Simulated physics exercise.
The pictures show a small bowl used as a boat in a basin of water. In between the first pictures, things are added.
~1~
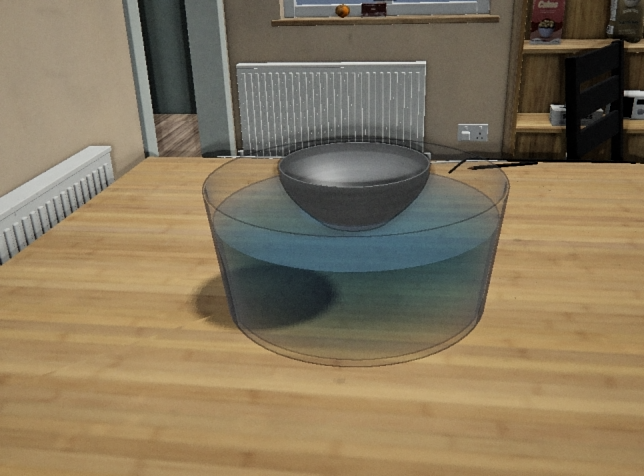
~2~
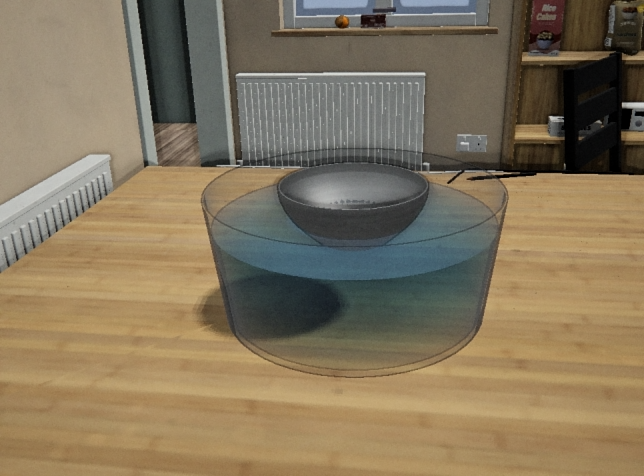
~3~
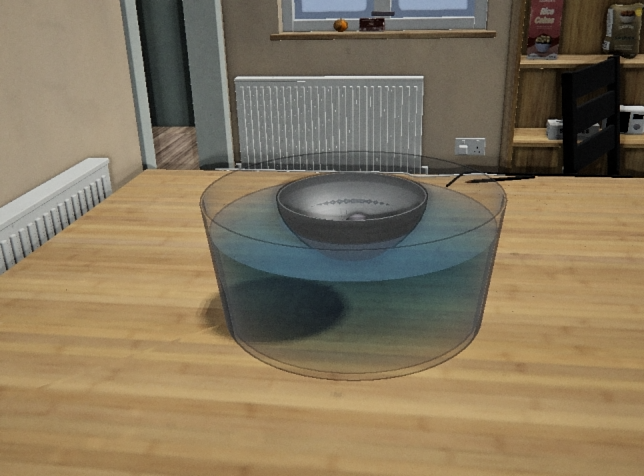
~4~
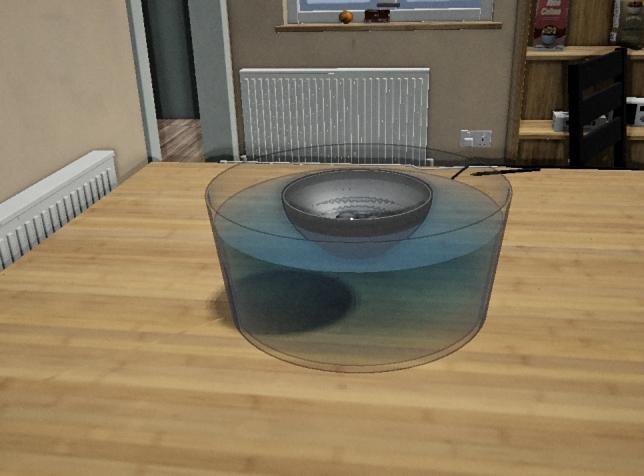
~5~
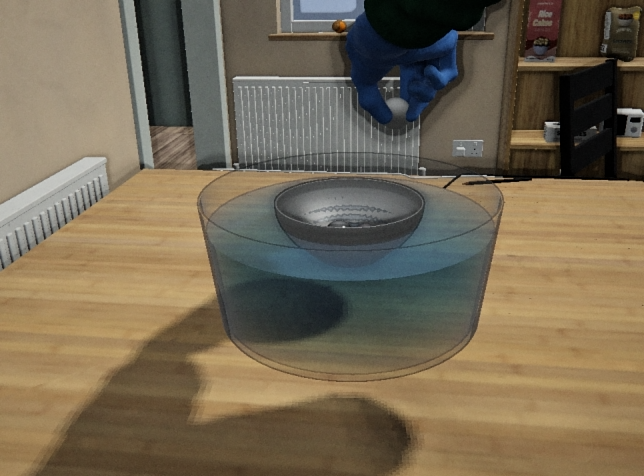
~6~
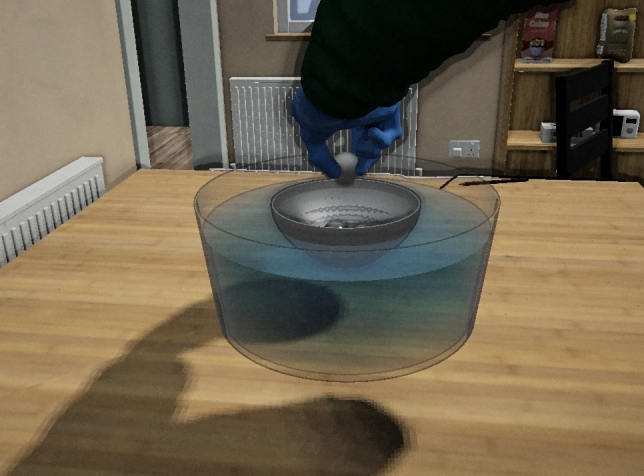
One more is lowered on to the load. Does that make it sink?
No, it floats.
Shortly, the steel ball is in and the small bowl dips.
Then, it steadies; about a fifth of its side above the surface.
At the finish, the small bowl floats; about a fifth of its side above the surface.
